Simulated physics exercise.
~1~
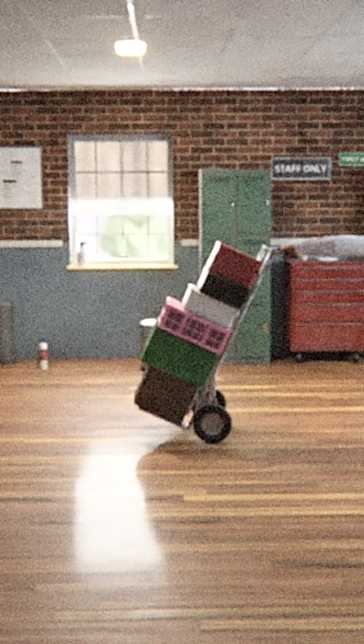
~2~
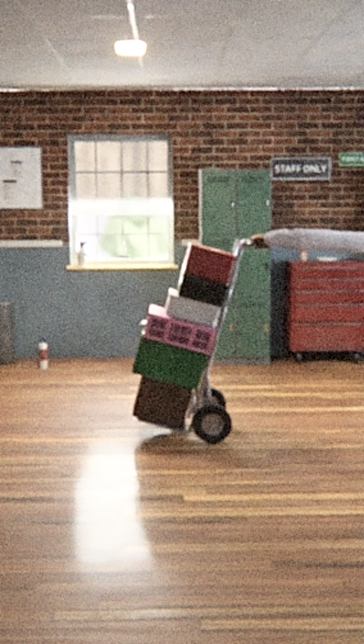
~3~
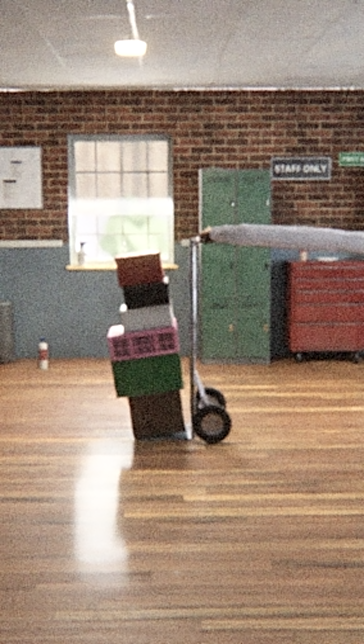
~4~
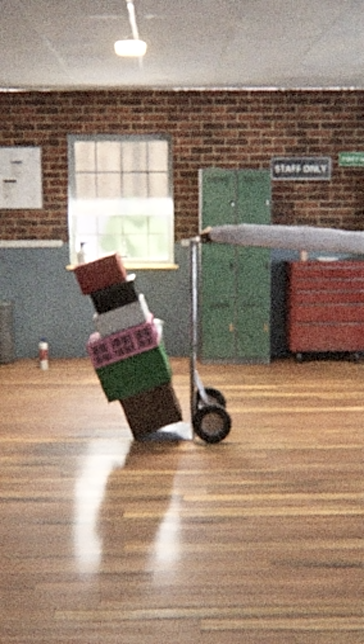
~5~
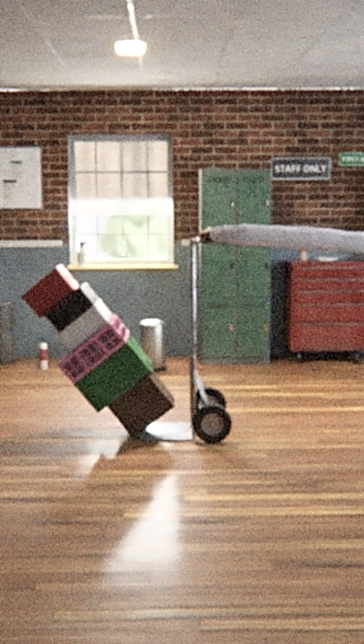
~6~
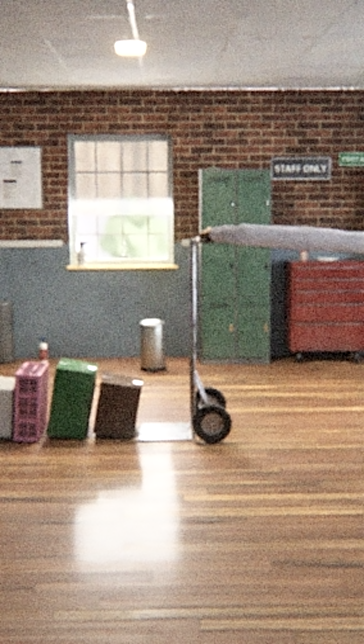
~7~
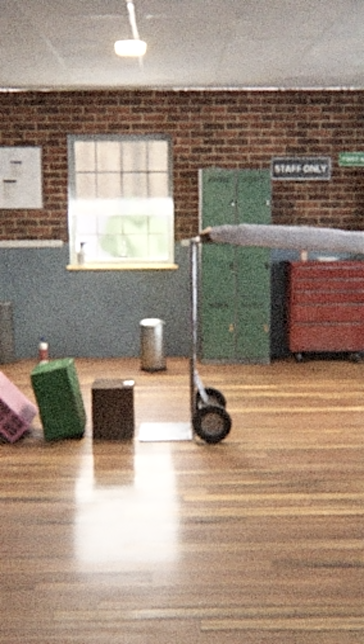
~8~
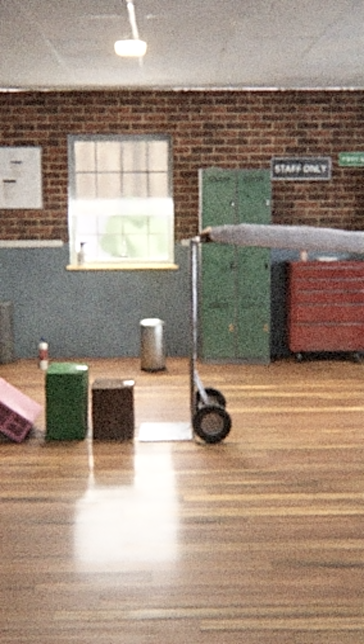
We see a hand truck stacked with boxes and crates swing upright and stop; the stack topples left and spills across the wooden floor, leaving the brown box by the truck, the green one beside it, and the pink crate tilted at the left edge.
